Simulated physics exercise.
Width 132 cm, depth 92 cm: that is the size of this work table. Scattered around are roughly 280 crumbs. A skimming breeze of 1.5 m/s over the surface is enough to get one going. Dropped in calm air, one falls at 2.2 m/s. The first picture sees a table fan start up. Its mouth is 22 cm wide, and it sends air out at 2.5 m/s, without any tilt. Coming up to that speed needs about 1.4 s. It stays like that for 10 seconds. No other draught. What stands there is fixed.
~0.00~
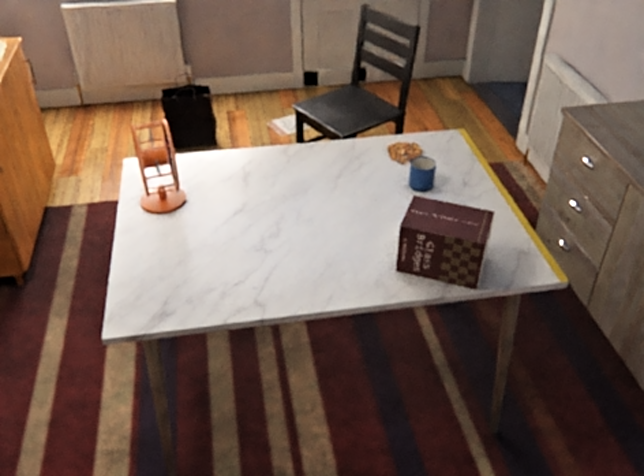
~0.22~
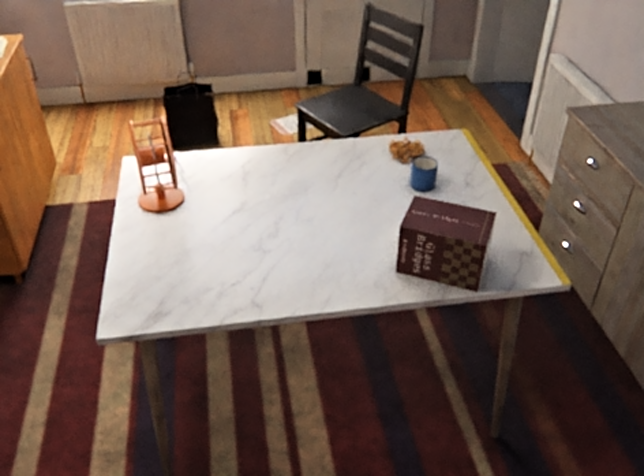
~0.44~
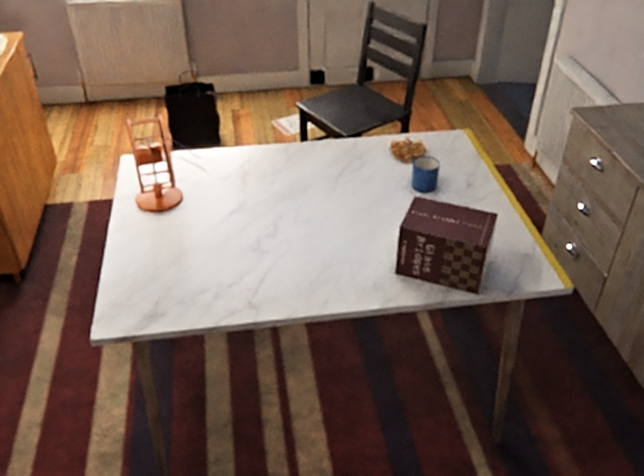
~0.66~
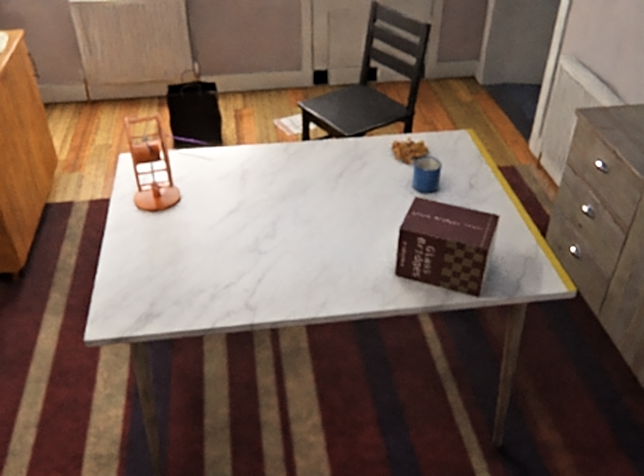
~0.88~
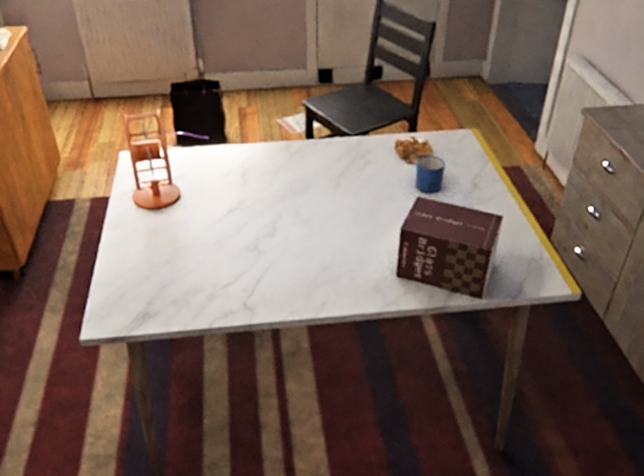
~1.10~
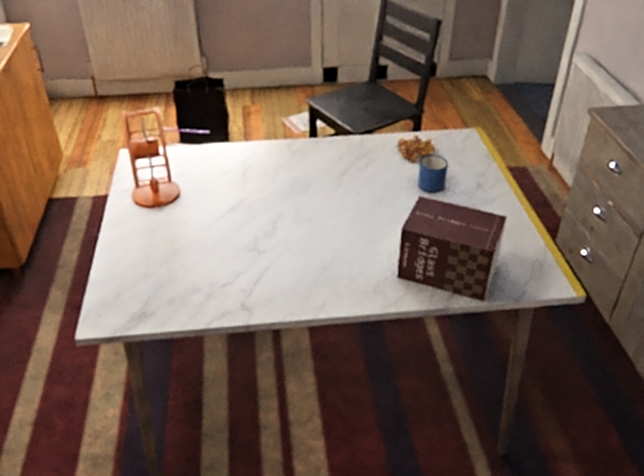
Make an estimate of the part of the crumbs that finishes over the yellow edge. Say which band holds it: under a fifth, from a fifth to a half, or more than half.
The band that holds it is over one half.
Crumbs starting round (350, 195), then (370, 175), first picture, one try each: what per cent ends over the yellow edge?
2 %, 60 %.
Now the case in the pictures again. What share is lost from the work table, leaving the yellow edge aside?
Estimate: Close to 2 per cent.
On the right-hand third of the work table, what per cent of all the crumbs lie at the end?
About 1 percent.
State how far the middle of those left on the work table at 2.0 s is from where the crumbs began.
Around 10 cm from the start.
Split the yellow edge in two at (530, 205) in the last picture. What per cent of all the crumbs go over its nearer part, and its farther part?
About 0 per cent over the nearer part and 100 per cent over the farther part.
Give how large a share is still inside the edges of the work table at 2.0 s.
I'd put it near 100 per cent.
After 2.0 s, 100 % are on the move or not yet settled, 1 % are over the yellow edge; the middle of those still in play is near (436, 147).
After 3.2 s, 22 % are on the move or not yet settled, 82 % are over the yellow edge; the middle of those still in play is near (455, 146).
After 5.5 s, 1 % are on the move or not yet settled, 96 % are over the yellow edge.
After 10.0 s, at the end, 97 % are over the yellow edge.
